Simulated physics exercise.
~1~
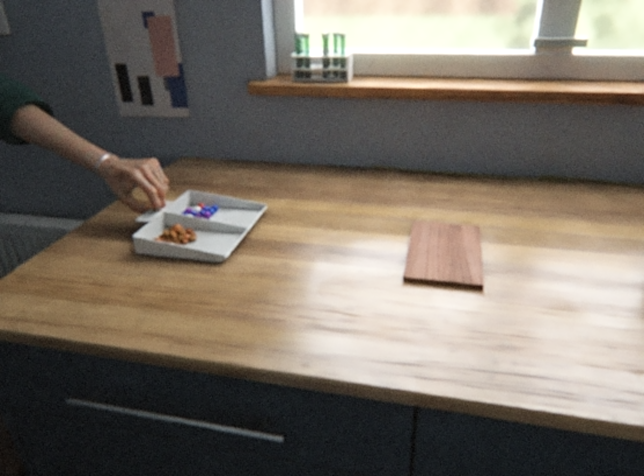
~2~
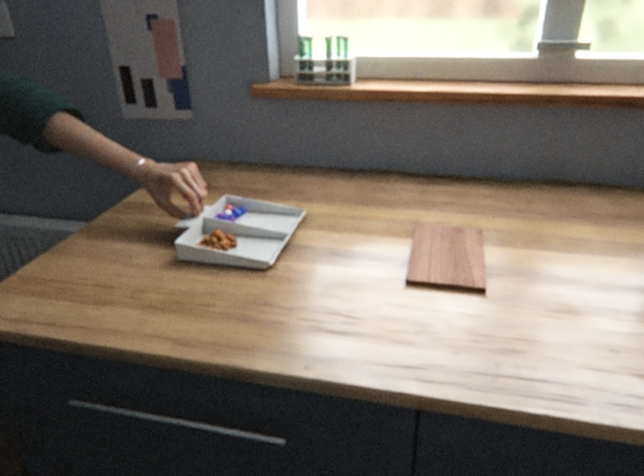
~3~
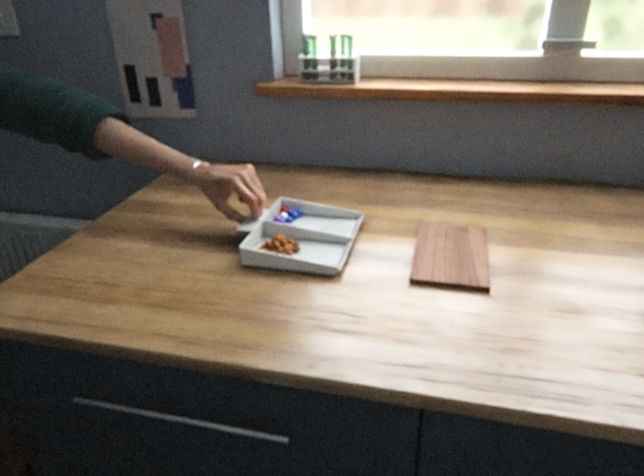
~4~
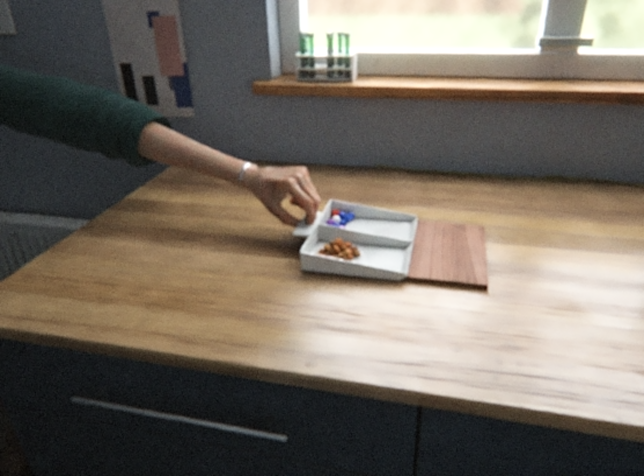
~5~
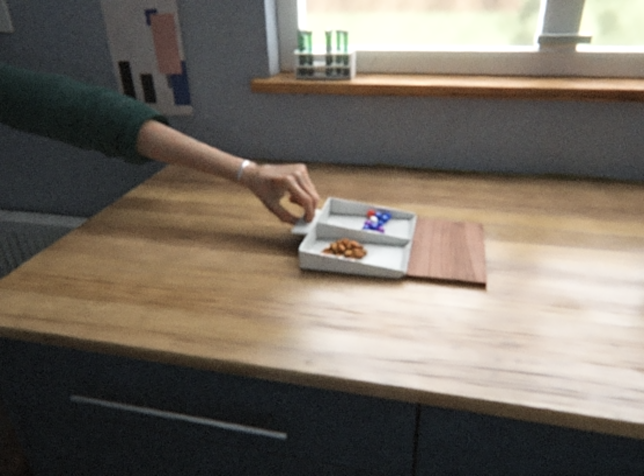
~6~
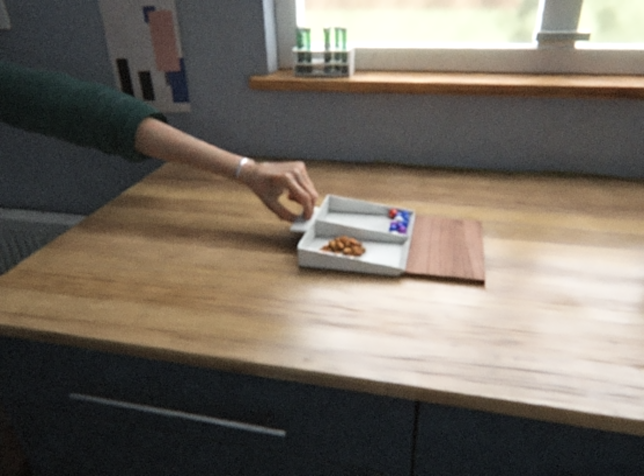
On a wooden counter, a hand pushes a divided tray right to a board, and colourful pieces slide.
